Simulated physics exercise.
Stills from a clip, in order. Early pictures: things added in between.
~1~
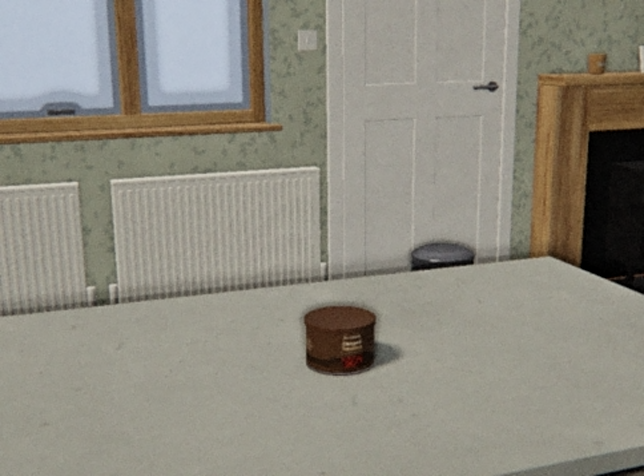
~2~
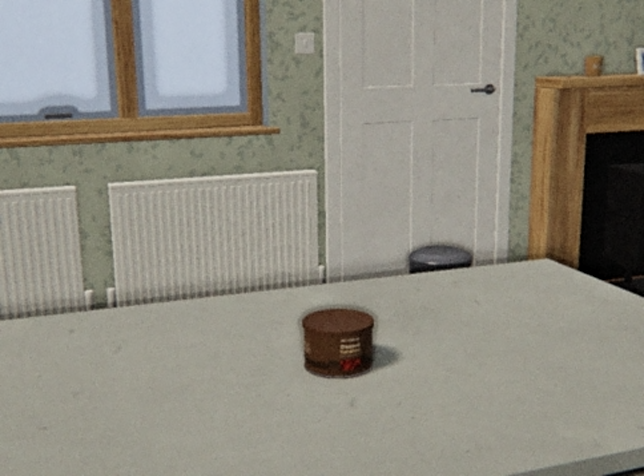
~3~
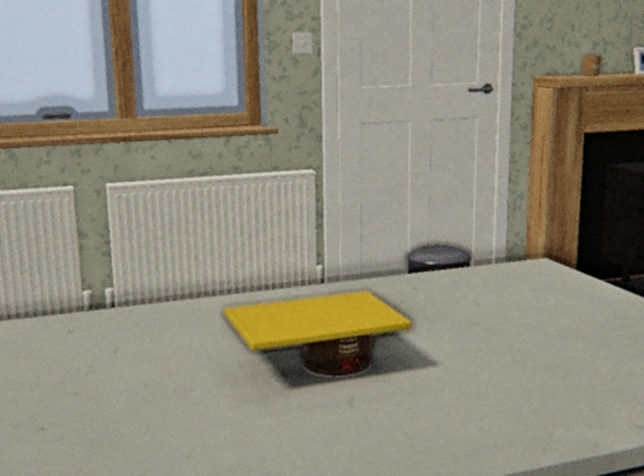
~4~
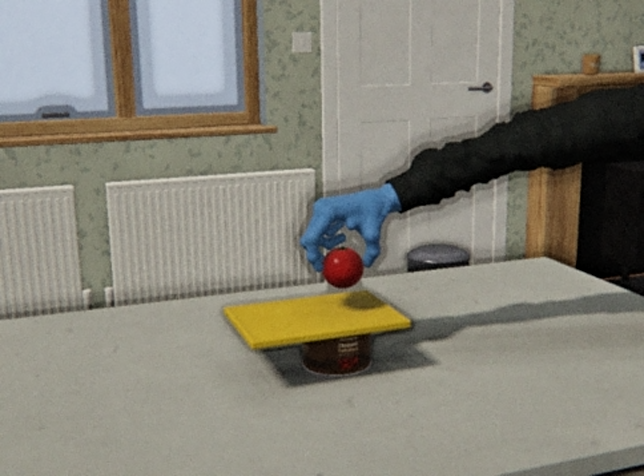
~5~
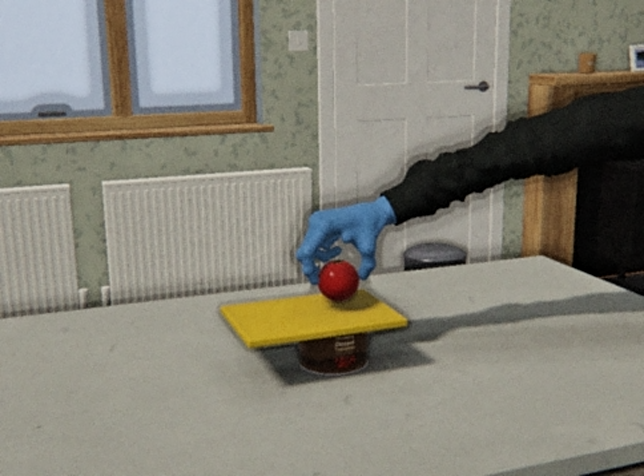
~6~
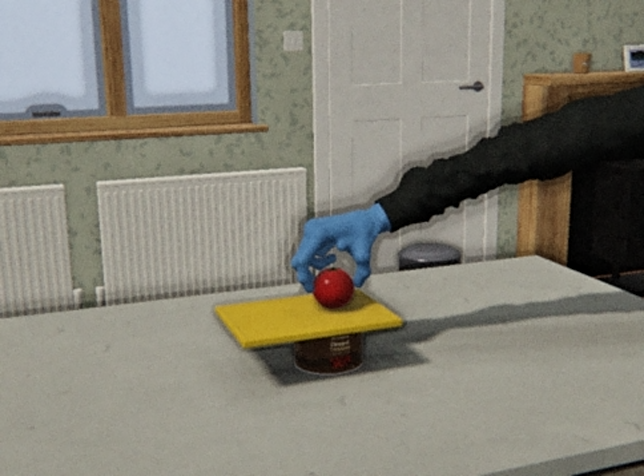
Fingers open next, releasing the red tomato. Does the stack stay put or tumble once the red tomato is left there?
Honestly, the whole thing stays intact in the end.
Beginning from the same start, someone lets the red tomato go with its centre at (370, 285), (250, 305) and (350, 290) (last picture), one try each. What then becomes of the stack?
Try 1: Stands; try 2: Topples; try 3: Stands.
Then, 0.50 s after the last picture, nothing has stirred.
Then, 1.10 s after the last picture, red tomato resting near (333, 289).
At rest, all 3 in place. Seen from the same camera at the end, red tomato near (333, 289). The stack keeps its balance.
